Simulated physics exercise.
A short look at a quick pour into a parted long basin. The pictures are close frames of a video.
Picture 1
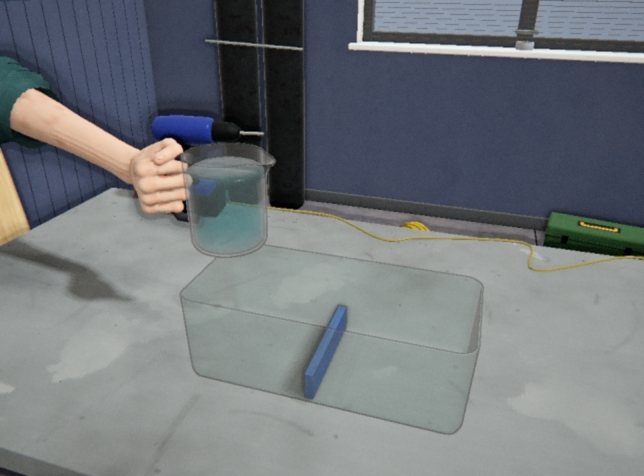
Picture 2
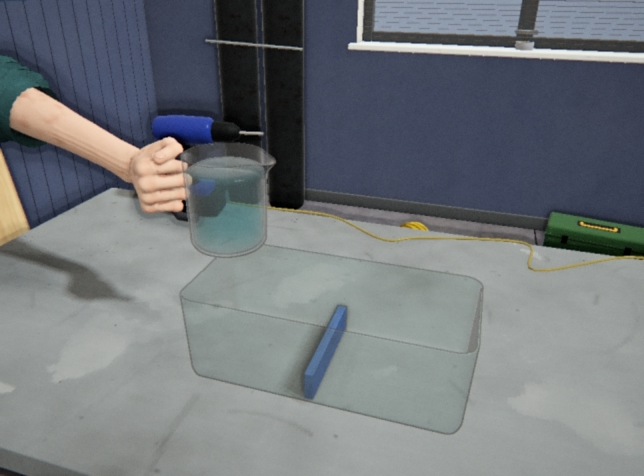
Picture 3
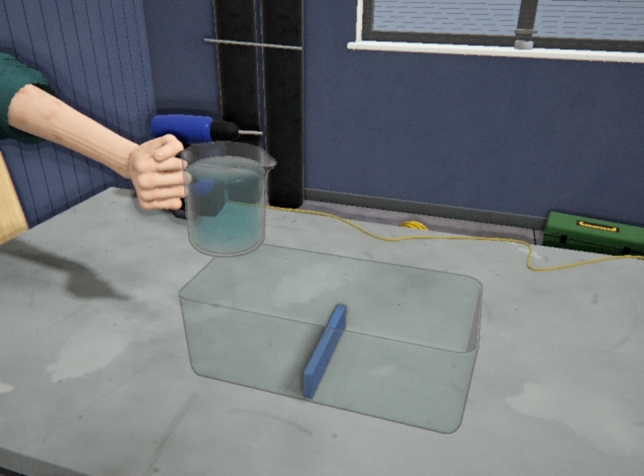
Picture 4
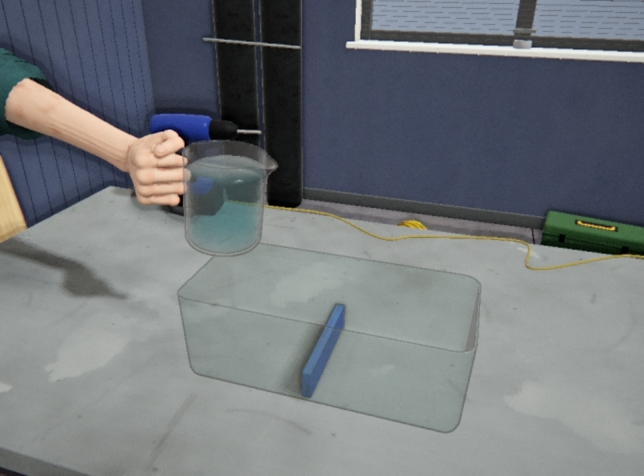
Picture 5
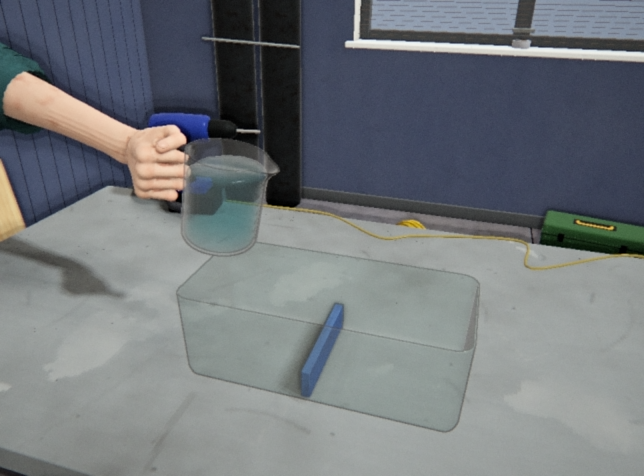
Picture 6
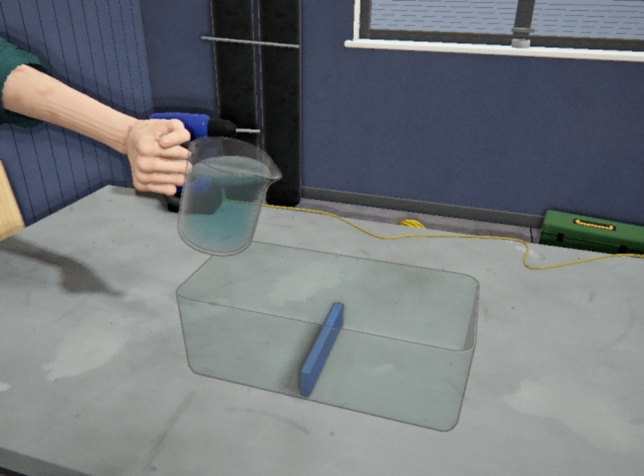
On a gray worktop, a hand held a clear beaker of bluish liquid above a long see-through basin with a low blue divider, then slowly tilted the beaker slightly to the right.
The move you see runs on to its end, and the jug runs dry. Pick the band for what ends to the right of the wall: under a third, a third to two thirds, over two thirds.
It comes to from a third to two thirds.
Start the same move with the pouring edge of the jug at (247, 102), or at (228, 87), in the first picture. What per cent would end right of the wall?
First some 20, then 5 per cent.
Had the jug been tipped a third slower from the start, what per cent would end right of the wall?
Near 50 %.
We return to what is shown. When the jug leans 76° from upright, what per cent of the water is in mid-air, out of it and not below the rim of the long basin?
Some 15 per cent.
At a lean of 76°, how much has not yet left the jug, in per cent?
It comes to 75 per cent or so.
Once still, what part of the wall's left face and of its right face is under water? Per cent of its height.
Some 40 per cent left and 30 right.
A moment on, the jug is tipped on its side and 75 per cent is still to pour, 2 is left of the wall and 8 right of it.
Next, the jug is tipped right over and 21 per cent is still to pour, 31 is left of the wall and 38 right of it.
Then the jug is tipped right over and 1 per cent is still to pour, 55 is left of the wall and 42 right of it.
Later the jug is tipped right over and 0 per cent is still to pour, 56 is left of the wall and 43 right of it.
At rest 56 per cent lies left of the wall, 43 right of it and 1 outside.
